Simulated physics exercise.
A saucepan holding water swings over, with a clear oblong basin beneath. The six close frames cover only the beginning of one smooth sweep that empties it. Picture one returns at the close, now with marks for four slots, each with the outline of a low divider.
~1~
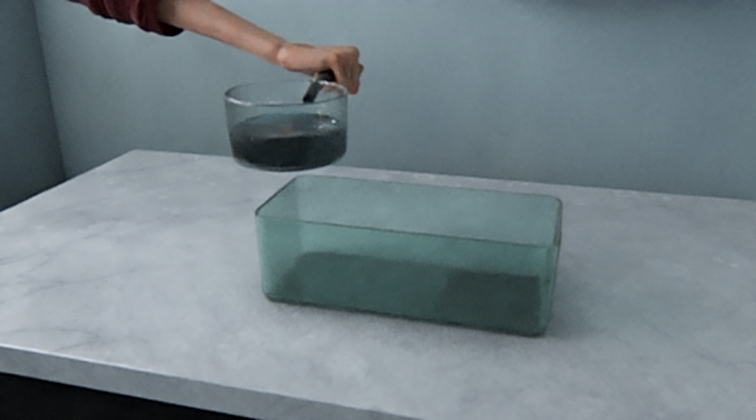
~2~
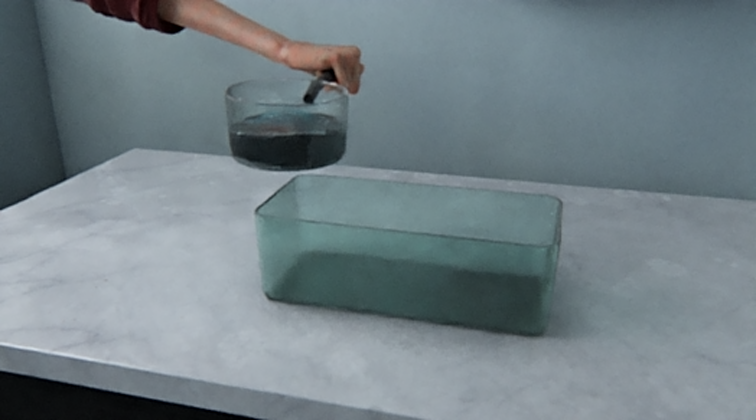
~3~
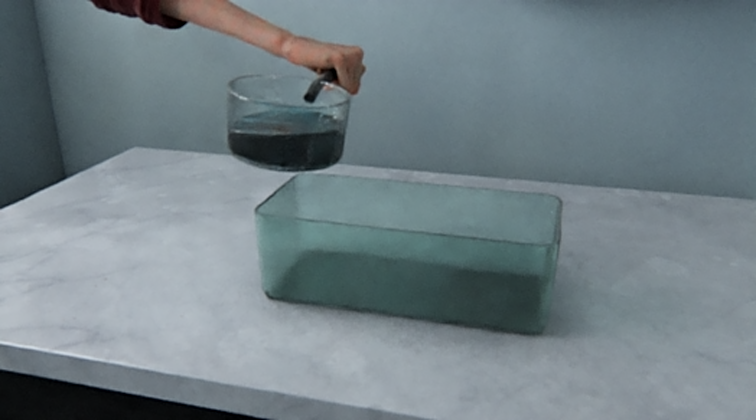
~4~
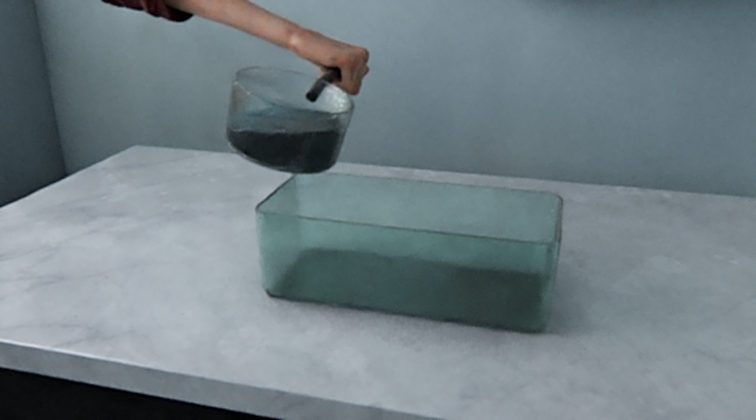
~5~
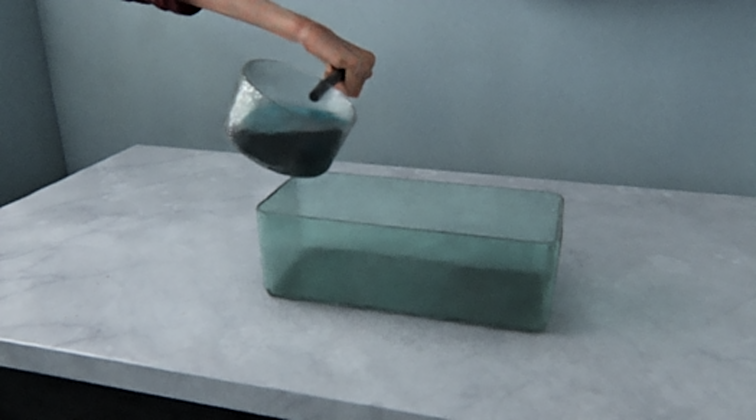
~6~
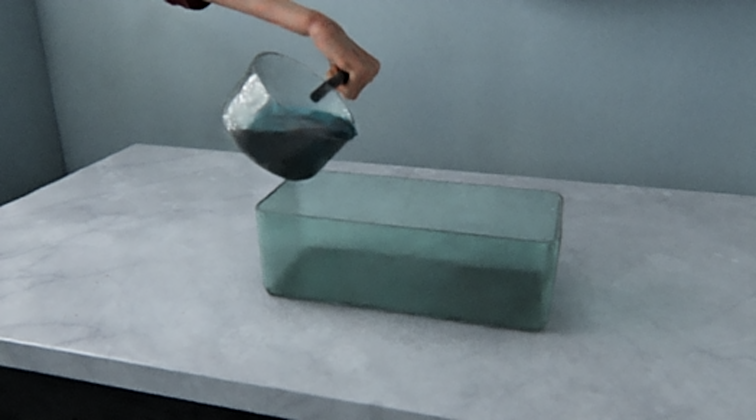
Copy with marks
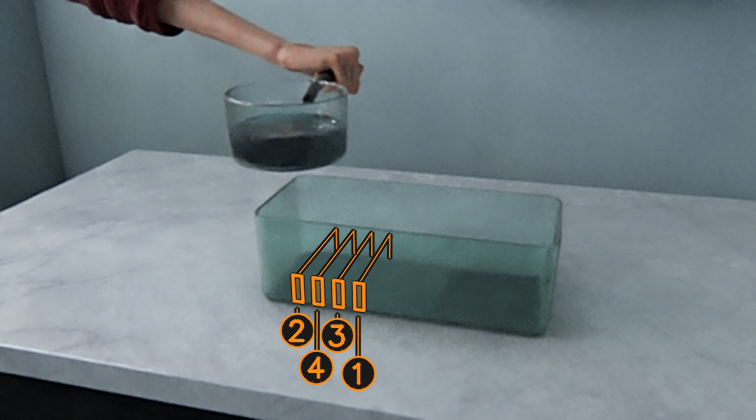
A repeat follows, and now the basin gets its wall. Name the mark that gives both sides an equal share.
1 is best.
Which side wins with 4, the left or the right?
More ends on the right.
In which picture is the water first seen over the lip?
In picture 6.
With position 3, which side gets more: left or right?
The right side.
In orange, 1 at (358, 317); 2 at (297, 308); 3 at (337, 314); 4 at (317, 311).
With 1, about 45 % ends left of the wall and 54 % right of it.
With 2, about 4 % ends left of the wall and 96 % right of it.
With 3, about 18 % ends left of the wall and 82 % right of it.
With 4, about 4 % ends left of the wall and 96 % right of it.
